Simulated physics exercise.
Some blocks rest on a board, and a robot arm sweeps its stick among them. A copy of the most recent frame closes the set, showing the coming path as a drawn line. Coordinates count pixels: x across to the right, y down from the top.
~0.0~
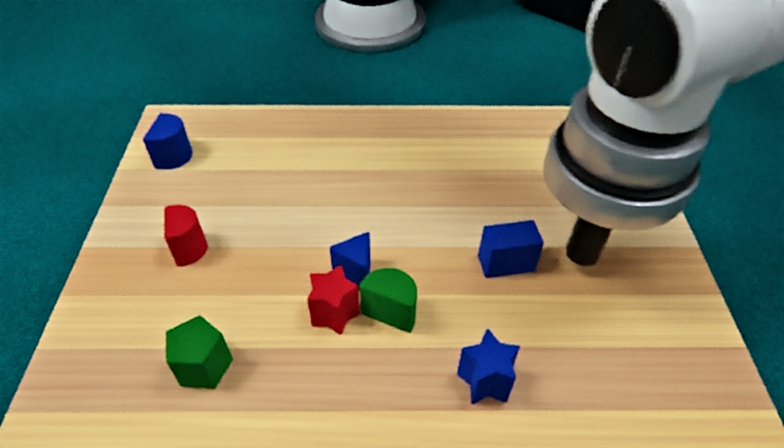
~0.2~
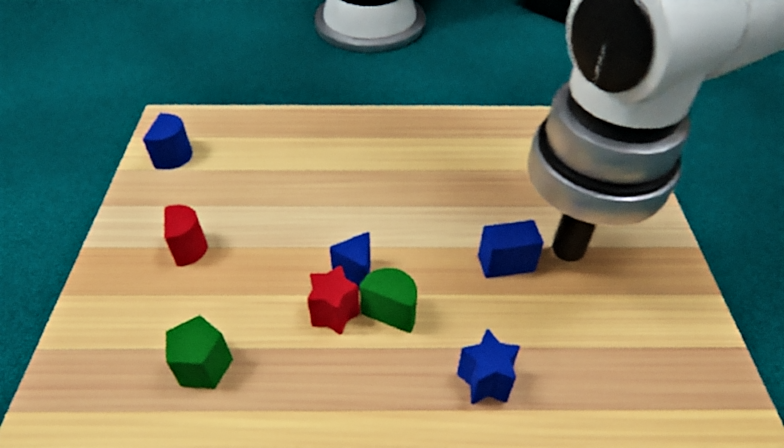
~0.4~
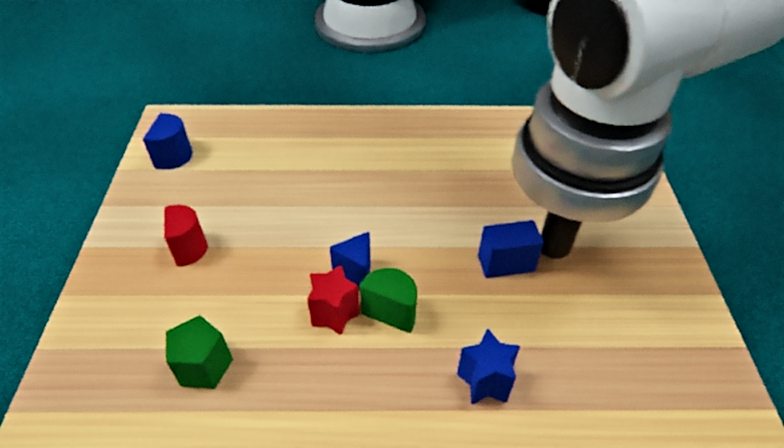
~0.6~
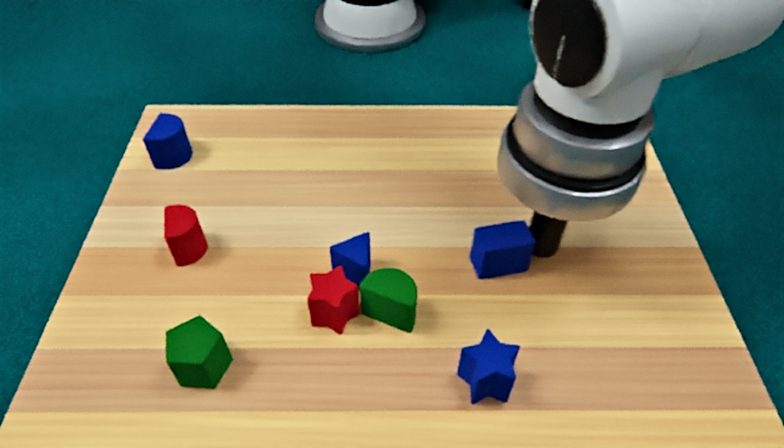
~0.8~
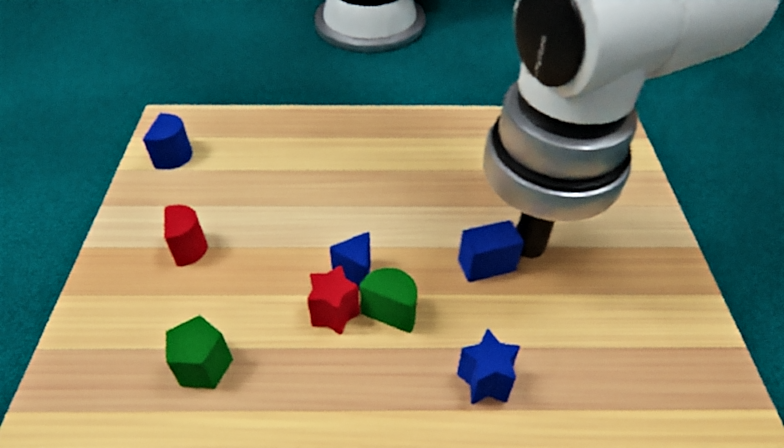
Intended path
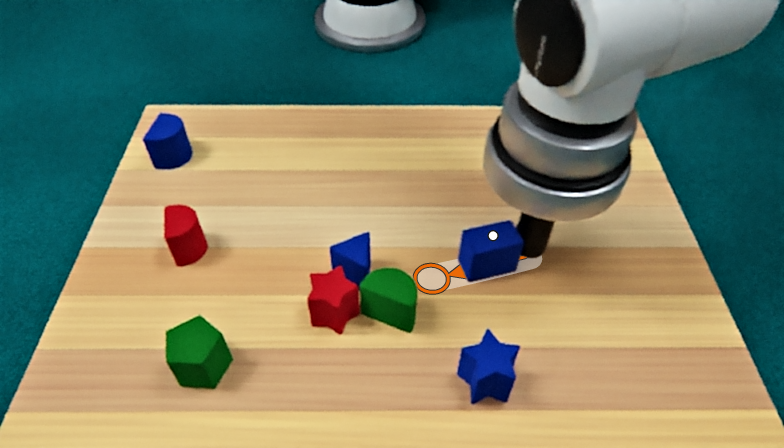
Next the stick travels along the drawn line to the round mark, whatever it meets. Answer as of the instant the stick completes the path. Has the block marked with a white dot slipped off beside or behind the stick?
No - that is not the case.
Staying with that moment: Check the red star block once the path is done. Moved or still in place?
Stays where it is.
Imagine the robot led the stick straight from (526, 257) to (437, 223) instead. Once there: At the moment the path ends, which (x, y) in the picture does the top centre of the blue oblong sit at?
The middle of its top is at (460, 236).
Drawn move, straight from (526, 257) to (432, 279); the dot is on the blue oblong.
What follows on the original path. Halfway along, stick at (481, 257); blue oblong at (442, 245).
At the end, stick at (433, 268); red star block still; blue triangle at (347, 247); green half-round block still; blue oblong at (389, 253), turned 15° clockwise.
